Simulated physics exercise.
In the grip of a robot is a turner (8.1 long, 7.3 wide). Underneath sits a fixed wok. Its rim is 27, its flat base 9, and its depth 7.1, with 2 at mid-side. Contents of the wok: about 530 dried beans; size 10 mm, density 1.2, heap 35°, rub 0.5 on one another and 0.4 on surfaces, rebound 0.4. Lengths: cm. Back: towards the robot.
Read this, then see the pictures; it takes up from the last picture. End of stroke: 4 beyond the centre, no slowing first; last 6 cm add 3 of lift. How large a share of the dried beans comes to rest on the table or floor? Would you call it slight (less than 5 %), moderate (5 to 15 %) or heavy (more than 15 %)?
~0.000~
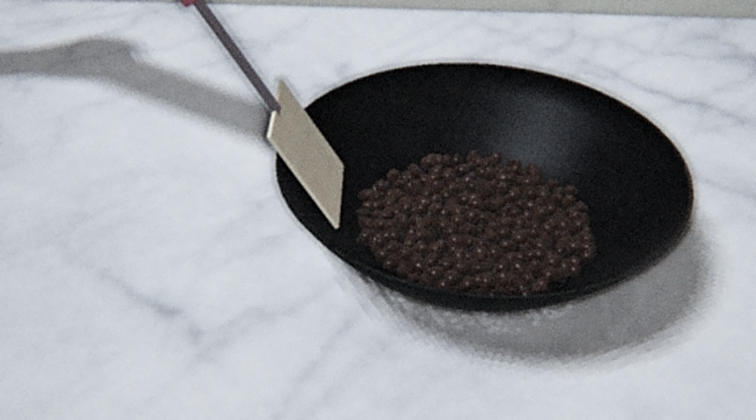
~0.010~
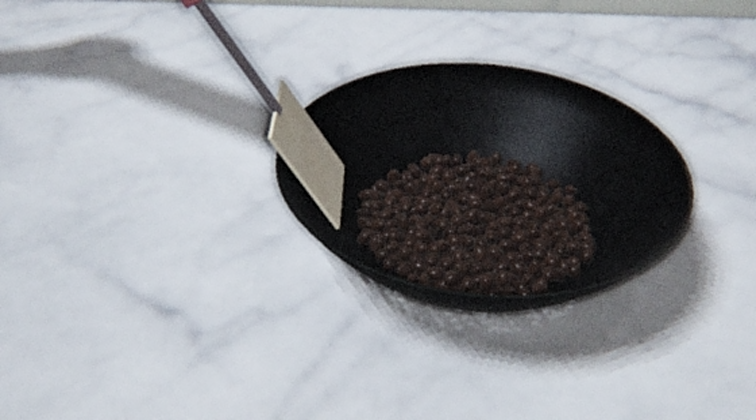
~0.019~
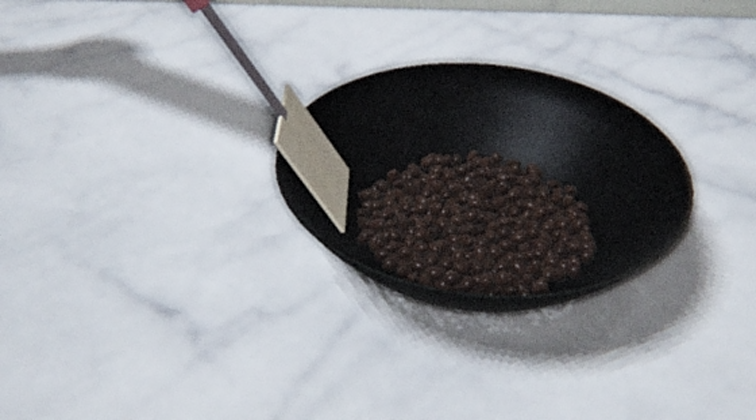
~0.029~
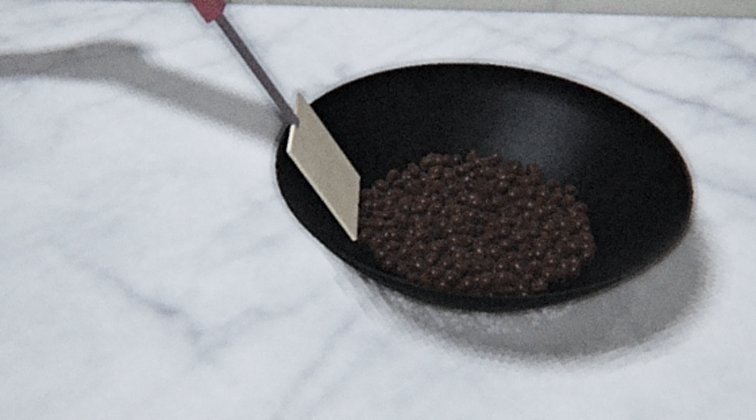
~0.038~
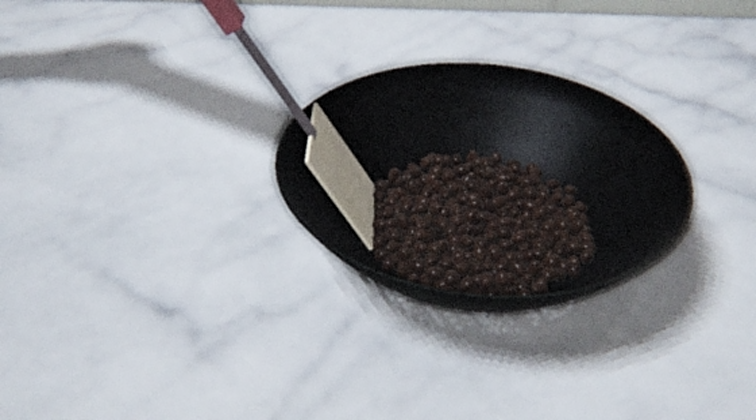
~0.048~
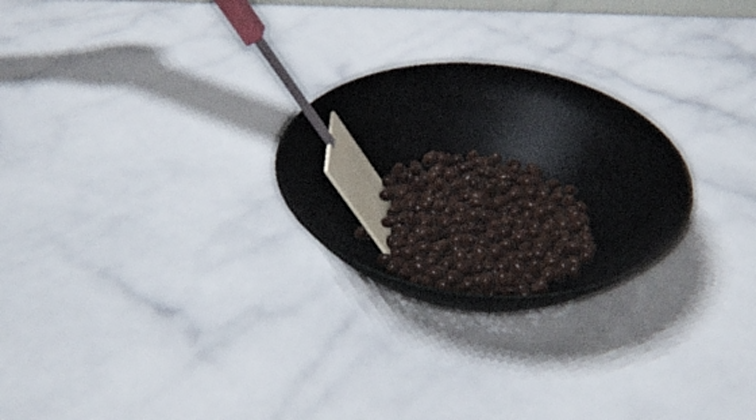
I would call it moderate, 5 to 15 %.
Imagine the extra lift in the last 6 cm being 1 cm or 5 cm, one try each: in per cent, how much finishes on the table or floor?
It comes to around 5 per cent on the first try and around 10 per cent on the second.
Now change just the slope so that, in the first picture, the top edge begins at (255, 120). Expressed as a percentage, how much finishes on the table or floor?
Roughly 5%.
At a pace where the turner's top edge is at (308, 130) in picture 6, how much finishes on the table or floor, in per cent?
Near 0 in a hundred.
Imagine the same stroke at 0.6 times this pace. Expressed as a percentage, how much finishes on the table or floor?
Roughly 0 percent ends on the table or floor.
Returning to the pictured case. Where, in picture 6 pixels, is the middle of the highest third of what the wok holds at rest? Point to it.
It is centred around (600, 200).
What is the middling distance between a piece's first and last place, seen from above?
Some 4 cm.
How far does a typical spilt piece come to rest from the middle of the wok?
Close to 34 cm from the centre.
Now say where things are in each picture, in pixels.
Turner top edge at (275, 107), sloping 59°; upper third of the load around (478, 215), from x 365 to 590, top at y 160; 529 in the wok, in the first frame.
Turner top edge at (276, 108), sloping 59°; upper third of the load around (478, 215), from x 365 to 590, top at y 160, in the second frame.
Turner top edge at (281, 112), sloping 59°; upper third of the load around (478, 215), from x 365 to 590, top at y 160, in the third frame.
Turner top edge at (294, 120), sloping 59°; upper third of the load around (478, 215), from x 365 to 590, top at y 160, in the fourth frame.
Turner top edge at (311, 131), sloping 59°; upper third of the load around (478, 213), from x 365 to 590, top at y 160, in the fifth frame.
Turner top edge at (329, 140), sloping 59°; upper third of the load around (476, 213), from x 360 to 590, top at y 155; 529 in the wok, in the sixth frame.
After 0.07 s, sloping 59°, highest piece 6 above the table; 529 in the wok.
After 0.10 s, sloping 59°, highest piece 9 above the table; 529 in the wok.
After 0.31 s, sloping 59°, highest piece 23 above the table; 490 in the wok, 11 on the table or floor, 28 on the blade or in flight.
After 1.36 s, sloping 59°, highest piece 6 above the table; 489 in the wok, 40 on the table or floor.
At rest, 489 in the wok, 40 on the table or floor. That is 8 % on the table or floor.
